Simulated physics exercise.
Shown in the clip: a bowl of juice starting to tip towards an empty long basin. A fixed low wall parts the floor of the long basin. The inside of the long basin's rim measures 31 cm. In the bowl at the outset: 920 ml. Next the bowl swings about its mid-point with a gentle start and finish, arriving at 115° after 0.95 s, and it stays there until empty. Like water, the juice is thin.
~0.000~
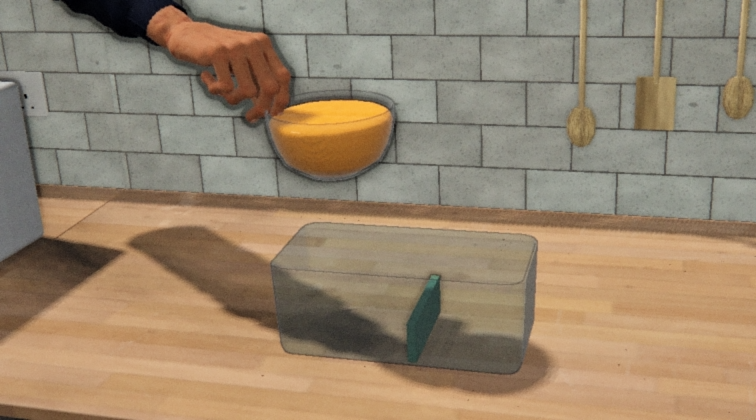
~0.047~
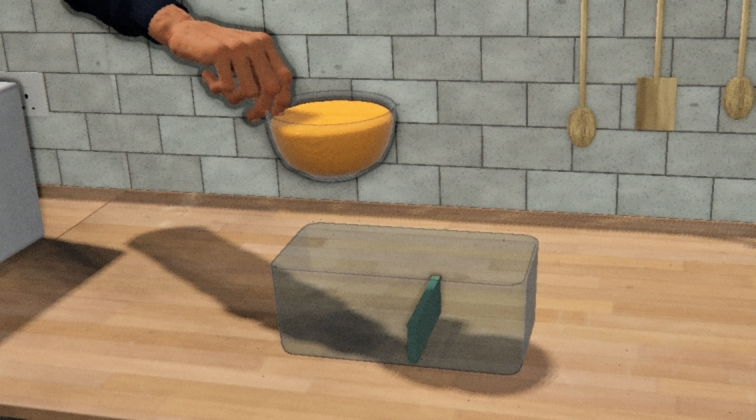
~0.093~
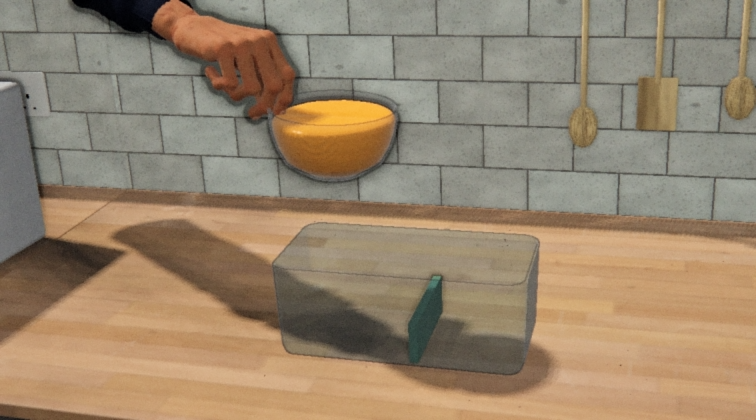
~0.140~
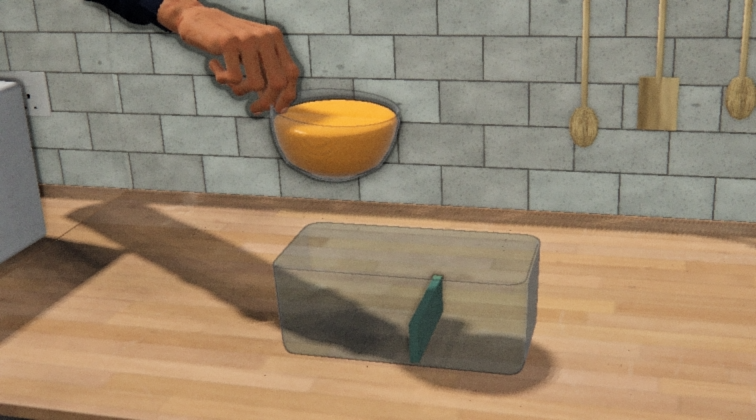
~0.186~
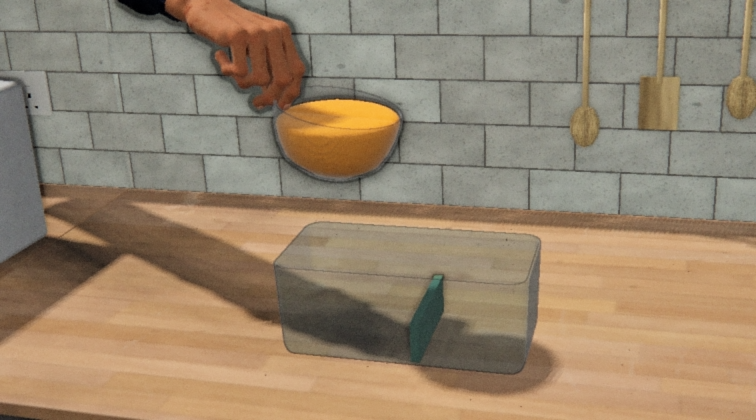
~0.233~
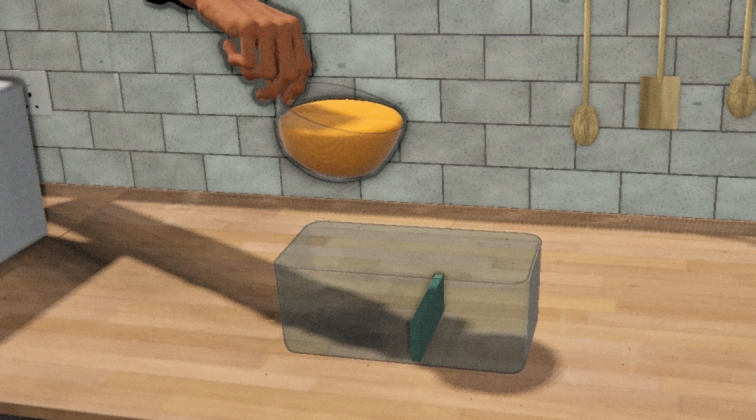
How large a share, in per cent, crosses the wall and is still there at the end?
A share of about 74 per cent.
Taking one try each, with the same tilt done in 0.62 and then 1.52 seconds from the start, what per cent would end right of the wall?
Respectively 55 and 85 %.
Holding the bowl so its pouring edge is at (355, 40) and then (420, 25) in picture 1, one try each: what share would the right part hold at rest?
Some 60 and 75 per cent, in that order.
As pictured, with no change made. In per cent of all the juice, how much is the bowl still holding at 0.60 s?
34 %.
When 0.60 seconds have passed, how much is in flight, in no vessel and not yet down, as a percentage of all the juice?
It comes to roughly 40 per cent.
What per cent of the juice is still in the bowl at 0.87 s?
About 1 percent.
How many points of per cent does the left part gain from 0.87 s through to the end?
Around 6 per cent.
Then, 0.60 s in, the tilt is 80° and 34 per cent is still to pour, 0 is left of the wall and 25 right of it.
Then, 0.87 s in, the tilt is 113° and 1 per cent is still to pour, 20 is left of the wall and 75 right of it.
Then, 1.15 s in, the tilt is 115° and 0 per cent is still to pour, 25 is left of the wall and 74 right of it.
Then, 1.45 s in, the tilt is 115° and 0 per cent is still to pour, 26 is left of the wall and 74 right of it.
Finally, 26 per cent lies left of the wall, 74 right of it and 1 outside.
